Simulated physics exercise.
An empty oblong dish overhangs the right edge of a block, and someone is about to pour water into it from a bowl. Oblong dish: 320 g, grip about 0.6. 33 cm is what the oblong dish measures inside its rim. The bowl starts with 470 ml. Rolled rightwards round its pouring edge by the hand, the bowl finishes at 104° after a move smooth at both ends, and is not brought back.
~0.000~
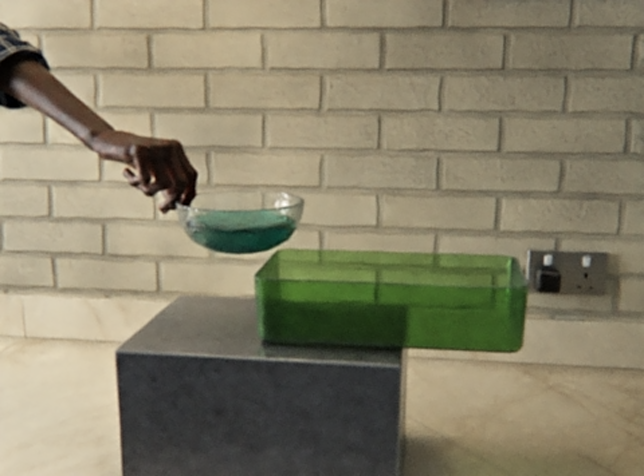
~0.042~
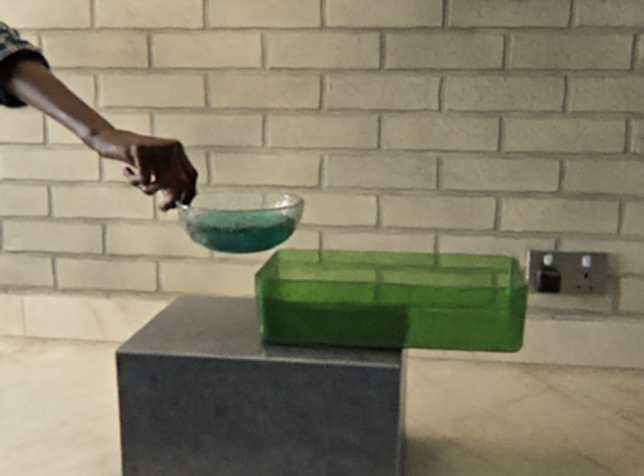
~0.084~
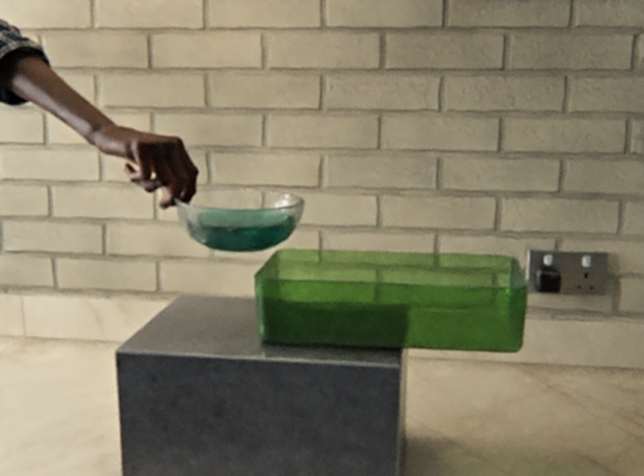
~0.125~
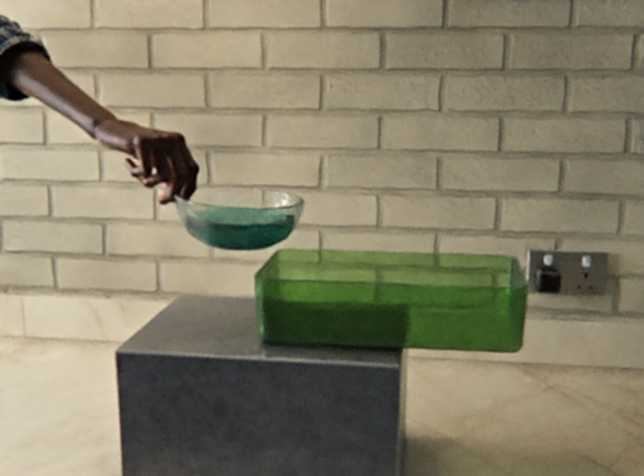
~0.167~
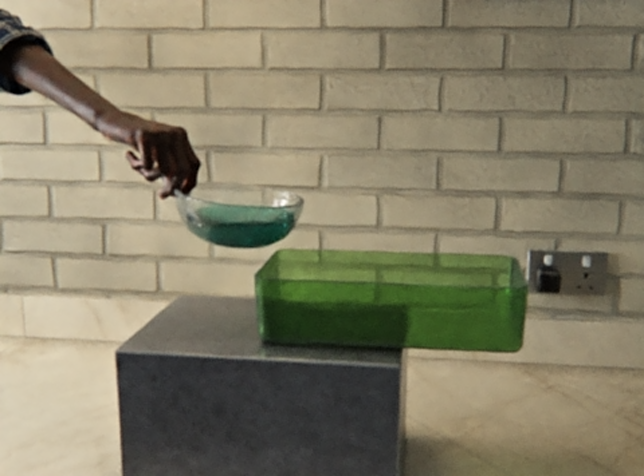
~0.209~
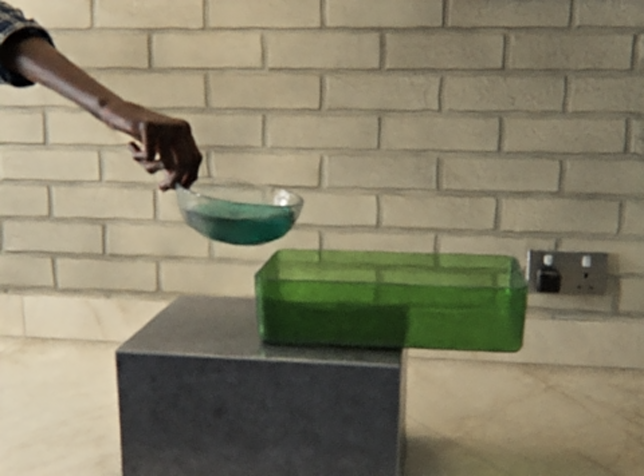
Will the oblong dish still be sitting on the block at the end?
Yes, it is still there.
By 0.63 s the tilt is 63° and 56 per cent is still to pour; the oblong dish lies level with 8 per cent in it.
By 0.93 s the tilt is 98° and 2 per cent is still to pour; the oblong dish lies level with 86 per cent in it.
By 1.25 s the tilt is 104° and 0 per cent is still to pour; the oblong dish lies level with 99 per cent in it.
By 1.60 s the tilt is 104° and 0 per cent is still to pour; the oblong dish lies level with 99 per cent in it.
At rest the oblong dish lies level with 99 per cent in it.
